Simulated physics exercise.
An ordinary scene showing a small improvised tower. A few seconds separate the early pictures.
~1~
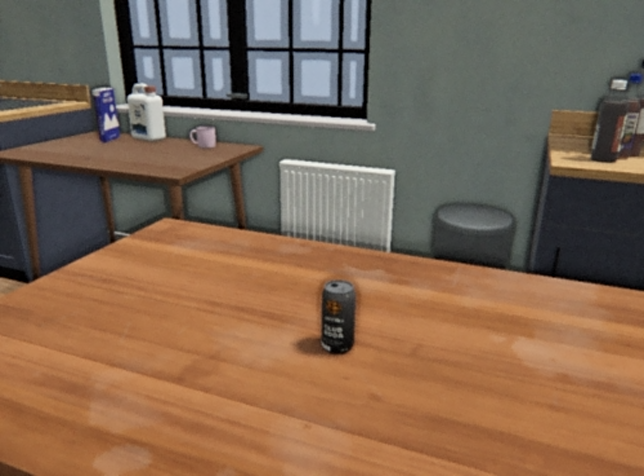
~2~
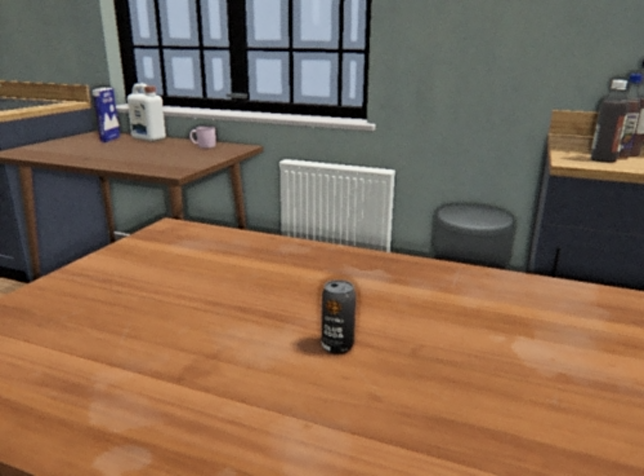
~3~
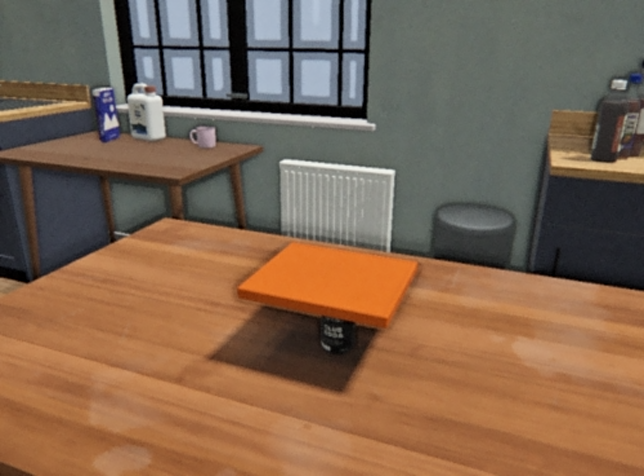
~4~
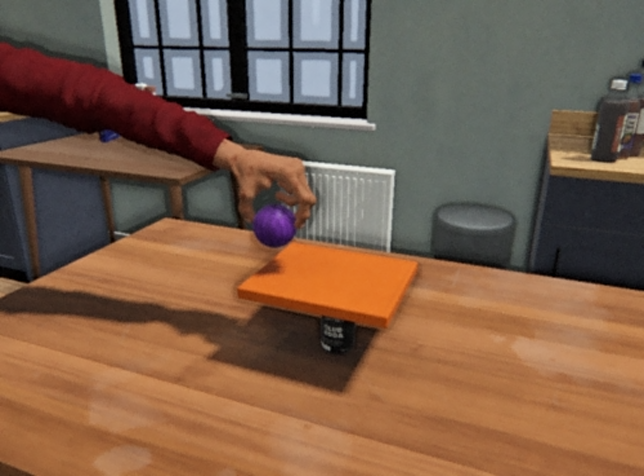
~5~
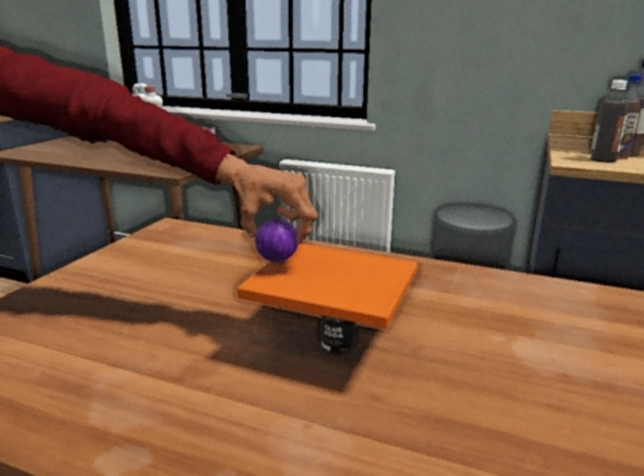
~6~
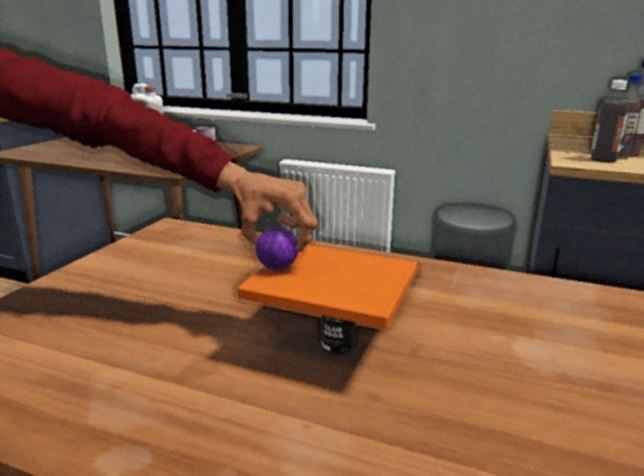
A hand lowers a purple onion onto an orange board resting on a black can.
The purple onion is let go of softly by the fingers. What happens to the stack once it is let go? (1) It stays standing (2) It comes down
2, it comes down.
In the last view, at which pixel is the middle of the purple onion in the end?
I'd point to roughly (273, 317).
Then, 0.40 s past the last view, purple onion now fallen; orange lid on its side.
Then, 0.70 s past the last view, orange lid now fallen; black can rocked 13° from its first pose.
Finally, fallen, black can, orange lid and purple onion. Final places as the last picture's camera would see them, purple onion near (273, 318). The stack gives way.
